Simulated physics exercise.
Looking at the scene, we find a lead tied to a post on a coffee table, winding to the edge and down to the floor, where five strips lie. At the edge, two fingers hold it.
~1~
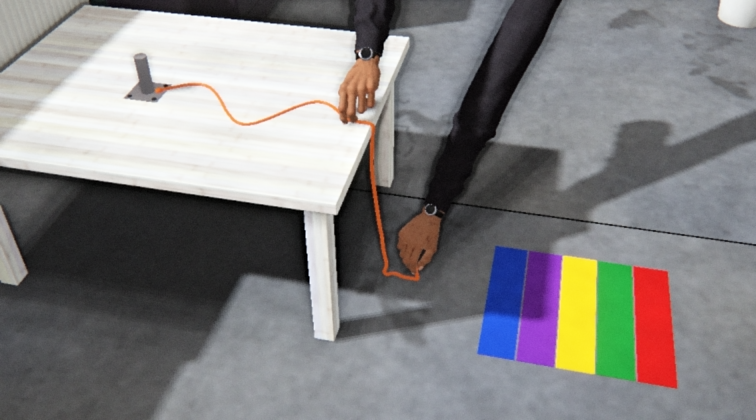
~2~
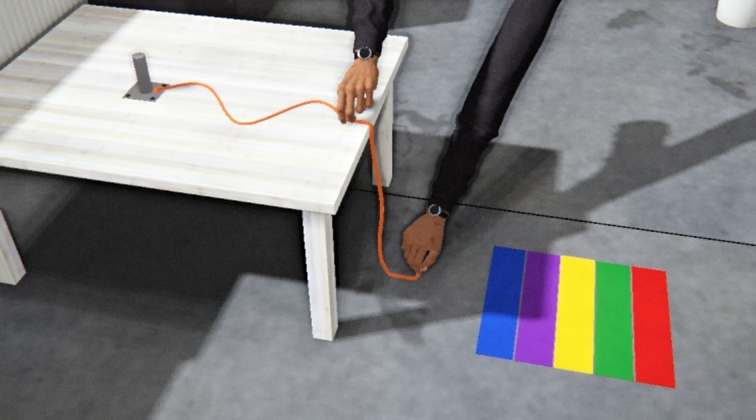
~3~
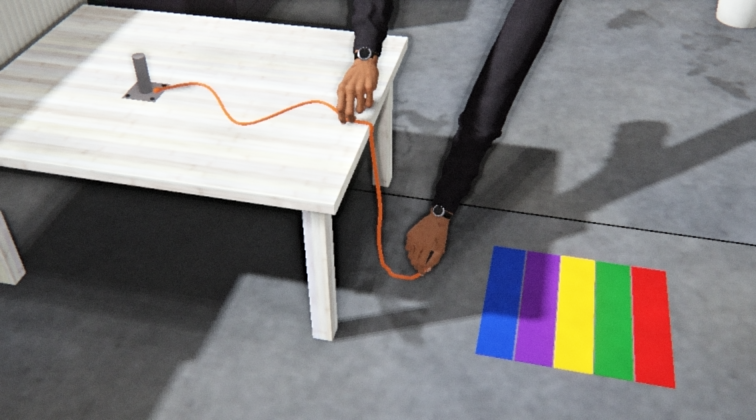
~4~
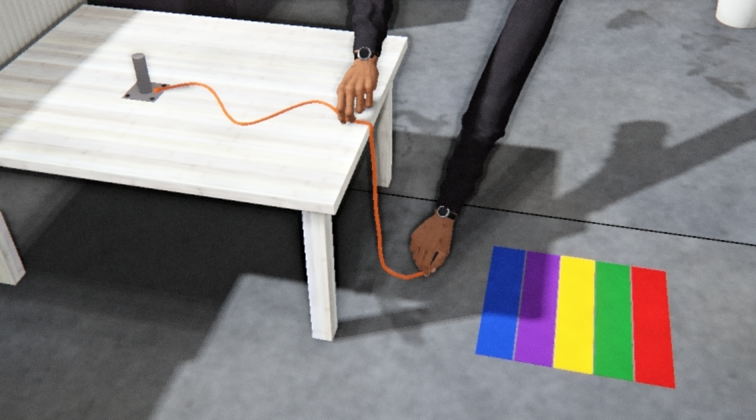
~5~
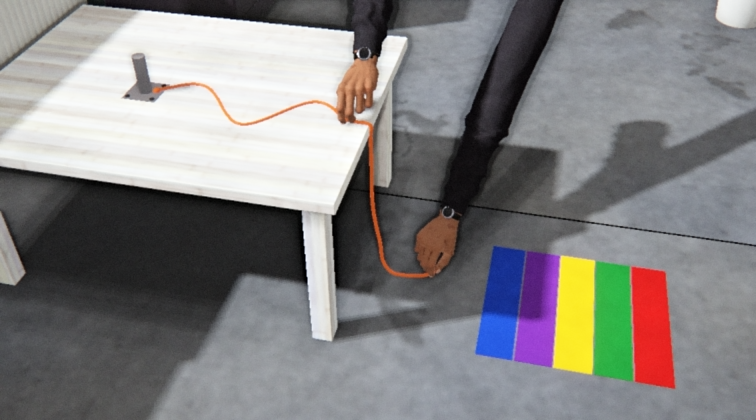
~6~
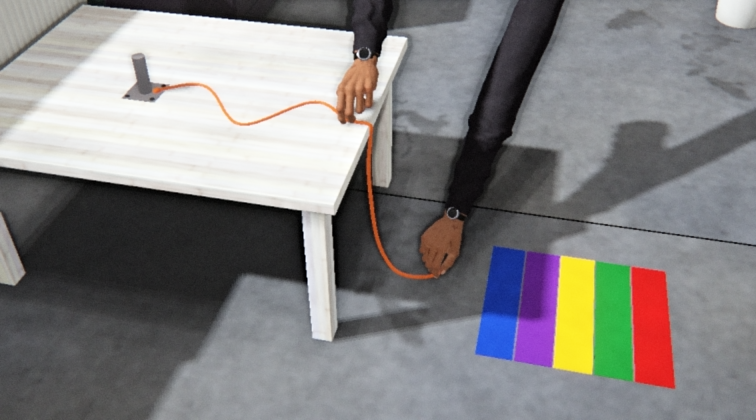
Hand near the floor drawing the end of an orange cord slightly rightward, another hand holding it at a white table's edge.
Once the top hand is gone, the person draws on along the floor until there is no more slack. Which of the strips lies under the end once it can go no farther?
The green one.
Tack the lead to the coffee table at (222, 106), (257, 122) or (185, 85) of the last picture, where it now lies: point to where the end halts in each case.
Roughly (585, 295), (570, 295) and (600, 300), in that order.
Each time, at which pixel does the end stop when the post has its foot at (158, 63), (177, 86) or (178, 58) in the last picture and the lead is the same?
First (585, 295), then (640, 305), then (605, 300).
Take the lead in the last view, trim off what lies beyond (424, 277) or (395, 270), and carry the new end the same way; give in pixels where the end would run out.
First try near (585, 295), second near (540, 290).
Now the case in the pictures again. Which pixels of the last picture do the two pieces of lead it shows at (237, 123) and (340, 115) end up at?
Final spots: (280, 111), then (394, 147).
Soon after, end near (537, 288); over purple.
After that, end near (584, 296); over yellow.
At the stop, end near (612, 300); over green. It gets as far as the green strip.
